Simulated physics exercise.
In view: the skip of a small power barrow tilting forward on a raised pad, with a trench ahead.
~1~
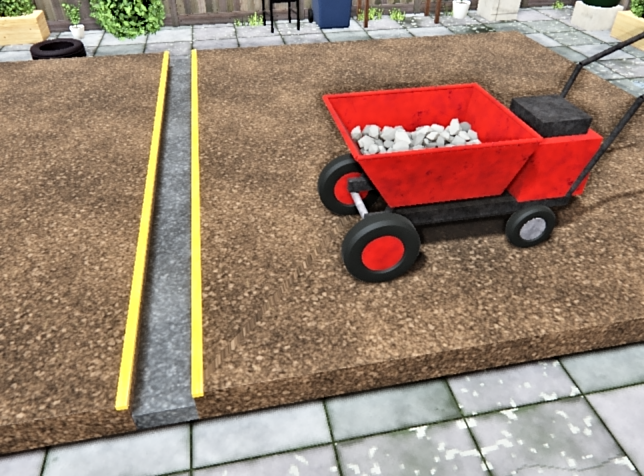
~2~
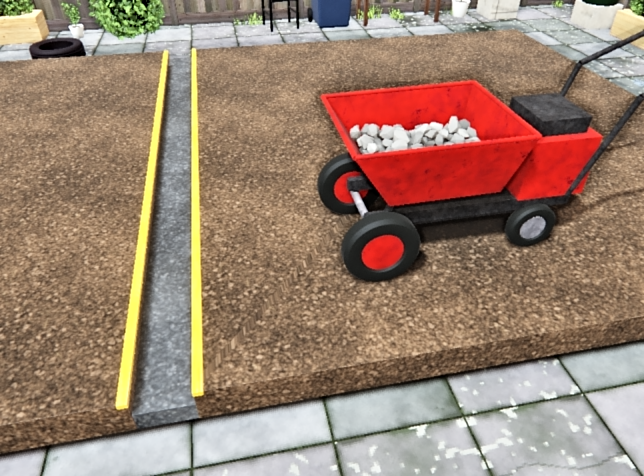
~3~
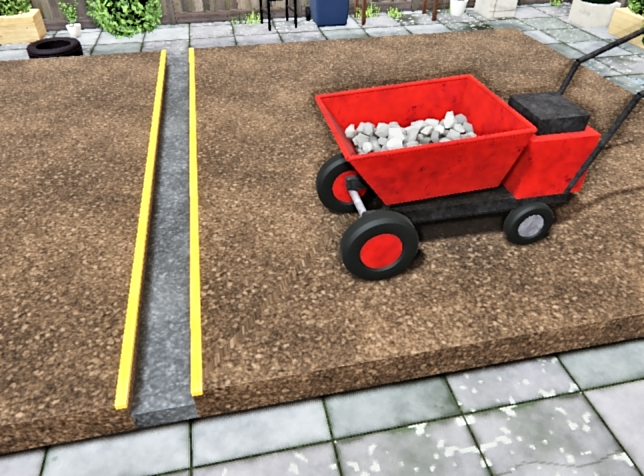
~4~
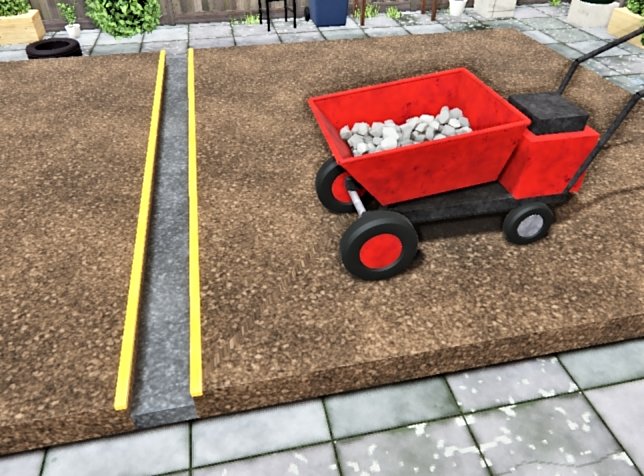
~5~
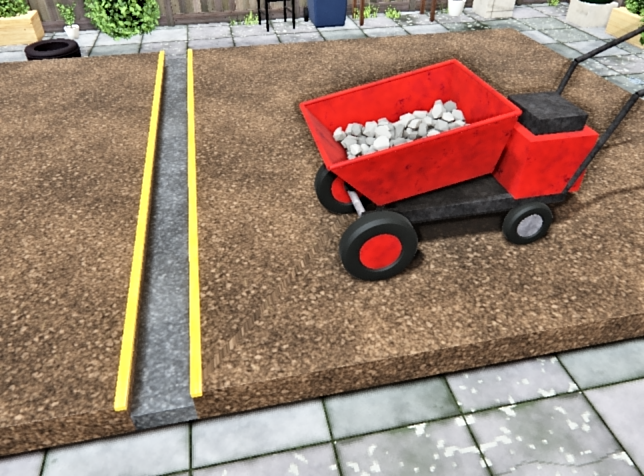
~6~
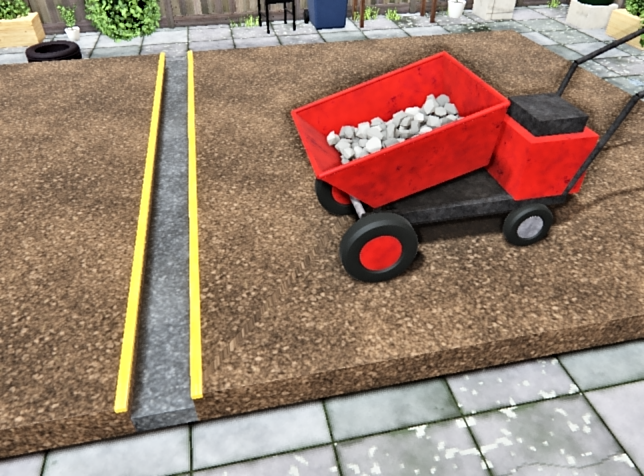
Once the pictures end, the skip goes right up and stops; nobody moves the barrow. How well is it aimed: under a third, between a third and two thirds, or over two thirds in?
In the trench: Under a third.
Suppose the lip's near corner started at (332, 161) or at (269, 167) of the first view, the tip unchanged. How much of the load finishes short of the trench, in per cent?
First some 40, then 0 per cent.
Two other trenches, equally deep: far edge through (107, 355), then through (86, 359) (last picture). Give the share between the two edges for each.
Near 10 % and 10 %.
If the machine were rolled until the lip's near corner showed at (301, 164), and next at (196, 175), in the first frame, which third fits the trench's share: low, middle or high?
The first try: Between a third and two thirds. The second: Less than a third.
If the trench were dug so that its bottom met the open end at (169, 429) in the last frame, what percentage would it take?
Roughly 10 in a hundred.
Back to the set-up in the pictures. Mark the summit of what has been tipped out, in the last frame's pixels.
Close to (235, 248).
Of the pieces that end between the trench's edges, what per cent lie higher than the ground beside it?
Some 5 per cent.
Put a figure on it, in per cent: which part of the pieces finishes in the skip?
It comes to 45 per cent or so.
Shortly afterwards, skip tipped steeply; the whole lot in the skip.
Next, skip tipped right over; the bulk in the skip; a little short of the trench.
Some moments later, skip tipped right over; near half in the skip; near half short of the trench; a little in or heaped over the trench.
In the end, skip tipped right over; near half in the skip; near half short of the trench; a little in or heaped over the trench; none at all beyond it.
